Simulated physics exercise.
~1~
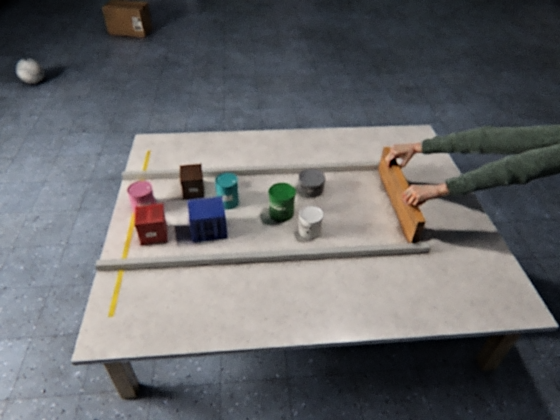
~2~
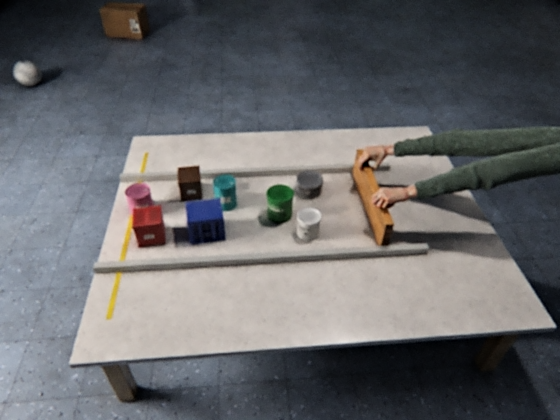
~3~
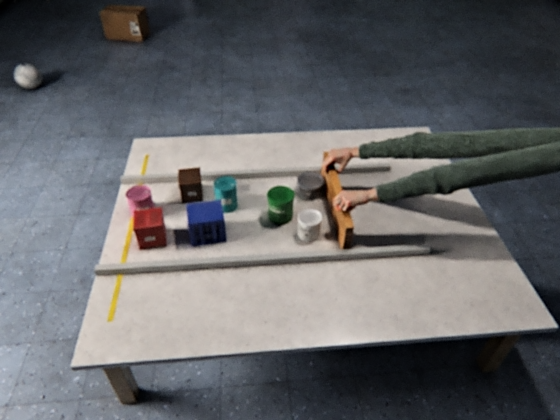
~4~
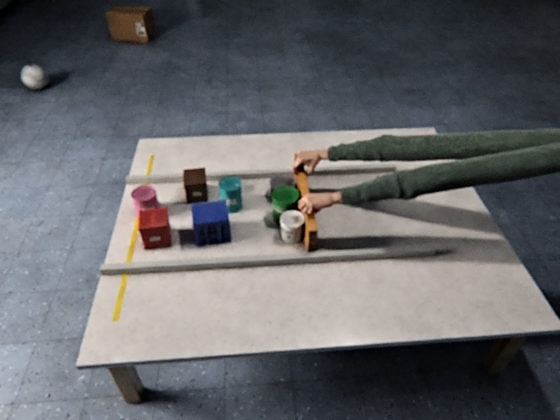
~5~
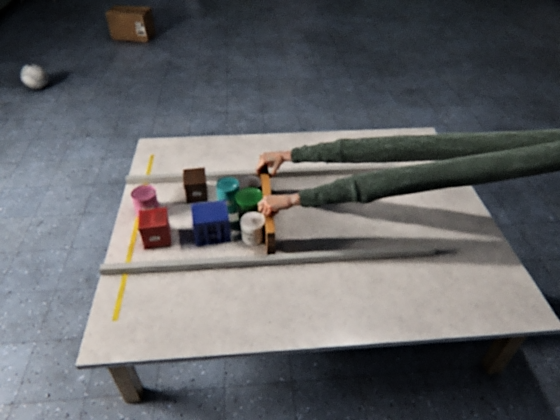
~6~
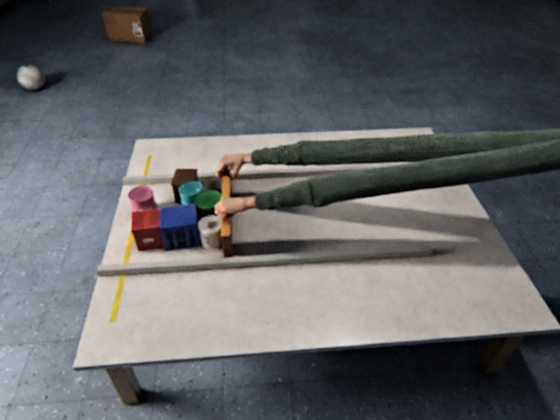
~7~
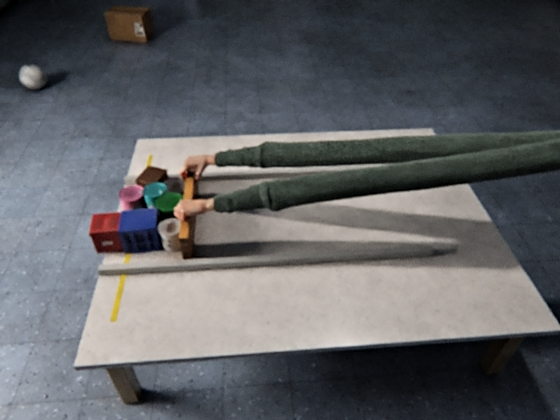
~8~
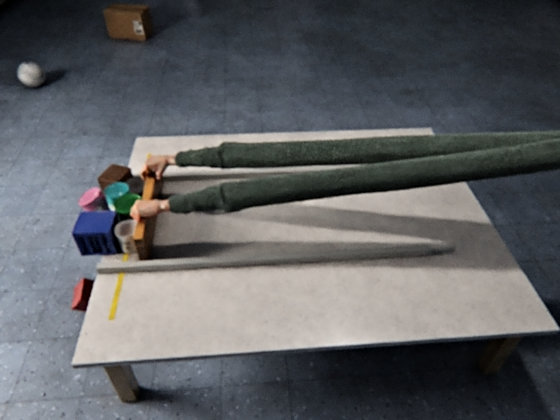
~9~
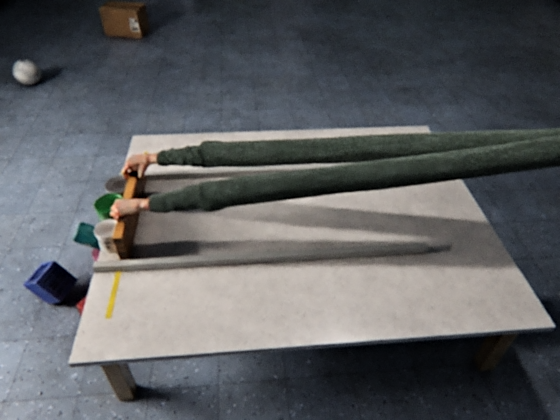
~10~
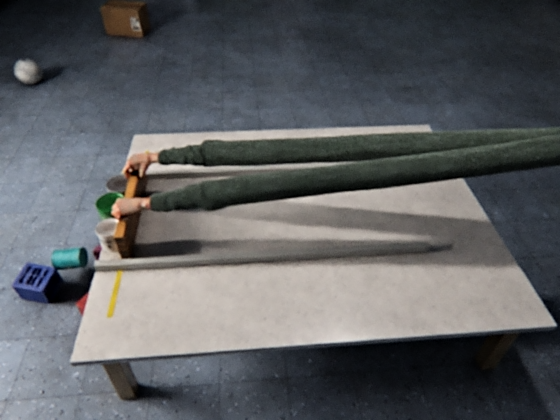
Two hands slide a wooden plank left, pushing containers along a table until several fall off.
